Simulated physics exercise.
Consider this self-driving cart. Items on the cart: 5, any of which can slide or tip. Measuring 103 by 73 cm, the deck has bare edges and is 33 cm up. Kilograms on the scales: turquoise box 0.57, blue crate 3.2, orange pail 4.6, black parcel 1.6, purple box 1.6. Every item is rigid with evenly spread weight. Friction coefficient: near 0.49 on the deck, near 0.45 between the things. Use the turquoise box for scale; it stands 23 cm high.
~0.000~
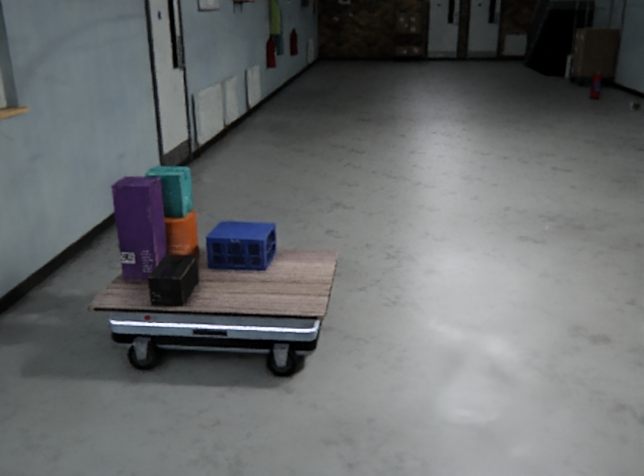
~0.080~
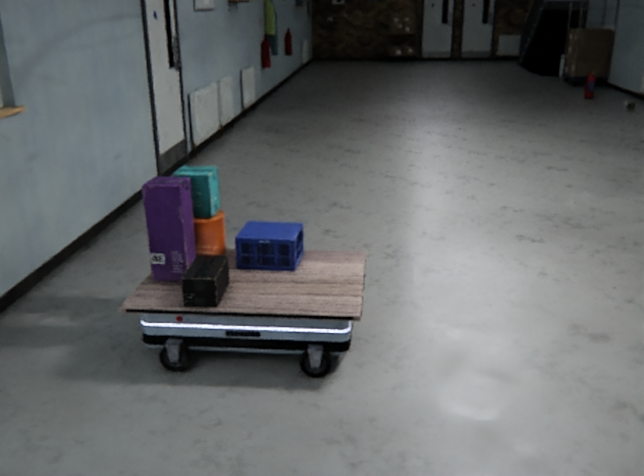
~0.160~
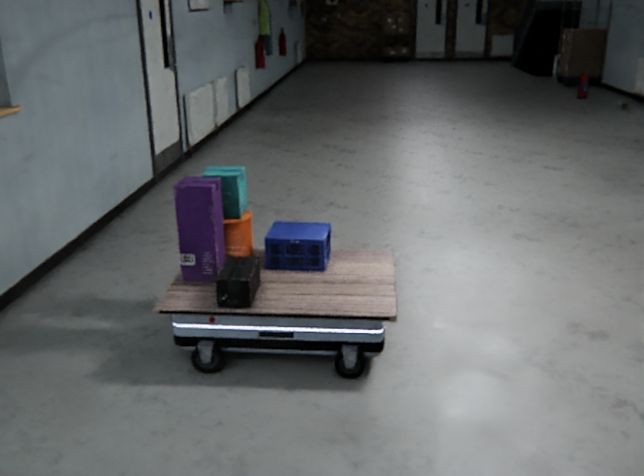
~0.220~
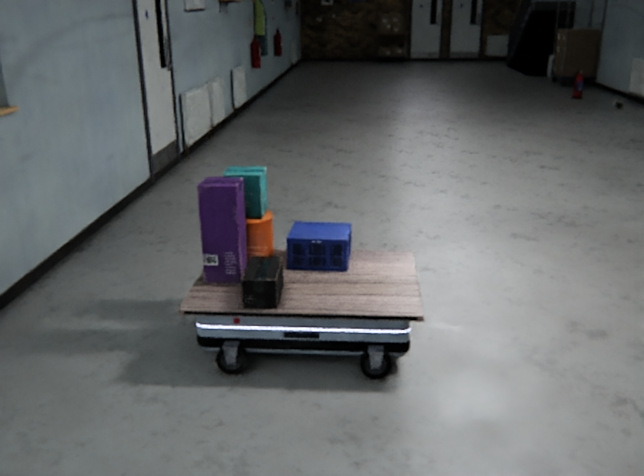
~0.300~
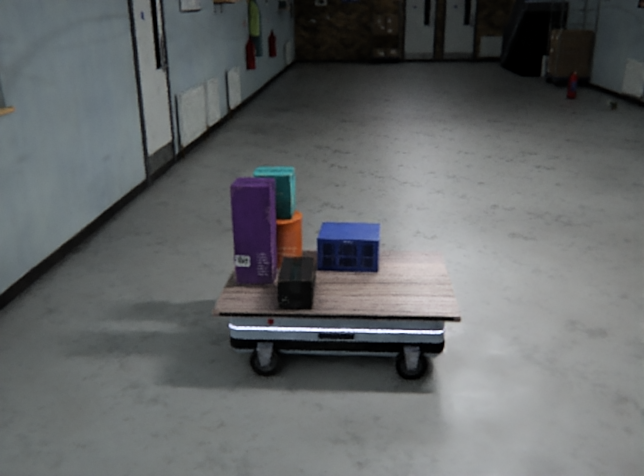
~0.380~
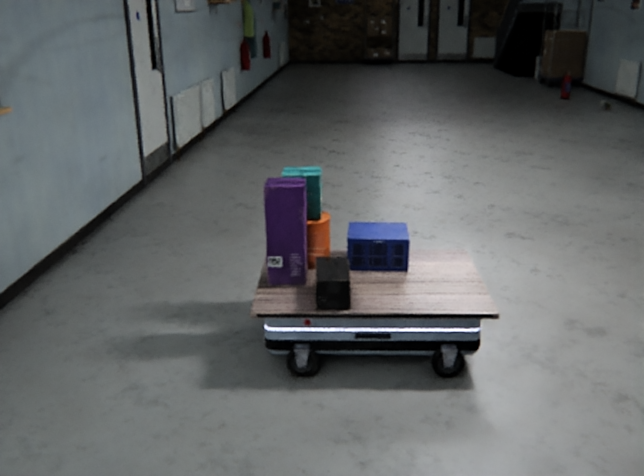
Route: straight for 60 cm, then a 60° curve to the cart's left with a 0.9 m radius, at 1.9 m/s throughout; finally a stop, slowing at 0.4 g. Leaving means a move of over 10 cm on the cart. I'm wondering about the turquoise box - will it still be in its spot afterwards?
My guess is it remains where it was.
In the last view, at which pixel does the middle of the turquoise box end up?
At roughly (461, 157).
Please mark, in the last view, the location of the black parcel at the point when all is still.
About (552, 206).
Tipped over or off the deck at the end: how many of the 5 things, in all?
It comes to 1.
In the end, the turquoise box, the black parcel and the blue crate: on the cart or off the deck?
Well, the turquoise box does not come off, the black parcel does not come off, and the blue crate does not come off.
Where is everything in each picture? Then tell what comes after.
Cart has run 0 cm; turquoise box (169, 192); blue crate (243, 245), in the first frame.
Cart has run 15 cm; black parcel (207, 280); purple box (171, 229), in the second frame.
Cart has run 30 cm; blue crate (299, 246), in the third frame.
Cart has run 42 cm; black parcel (263, 281); purple box (224, 230), in the fourth frame.
Cart has run 57 cm; blue crate (349, 246), in the fifth frame.
Cart has run 72 cm; turquoise box (302, 193); black parcel (333, 282), in the sixth frame.
After 0.58 s, cart has run 110 cm, turned 23°; blue crate slid 7 cm; black parcel slid 2 cm.
After 0.78 s, cart has run 148 cm, turned 47°; purple box leaning 8°; blue crate slid 11 cm; black parcel slid 5 cm.
After 1.08 s, cart has run 203 cm, turned 60°; purple box leaning 49°; blue crate slid 11 cm; black parcel slid 7 cm.
After 1.38 s, cart has run 229 cm, turned 60°; purple box now off the deck; blue crate slid 11 cm; black parcel slid 7 cm.
At rest (1.9 s), off the deck, purple box; not toppled but over 10 cm from the start, blue crate; the other 3 in place, give or take 10 cm. In the last view, turquoise box near (461, 157).
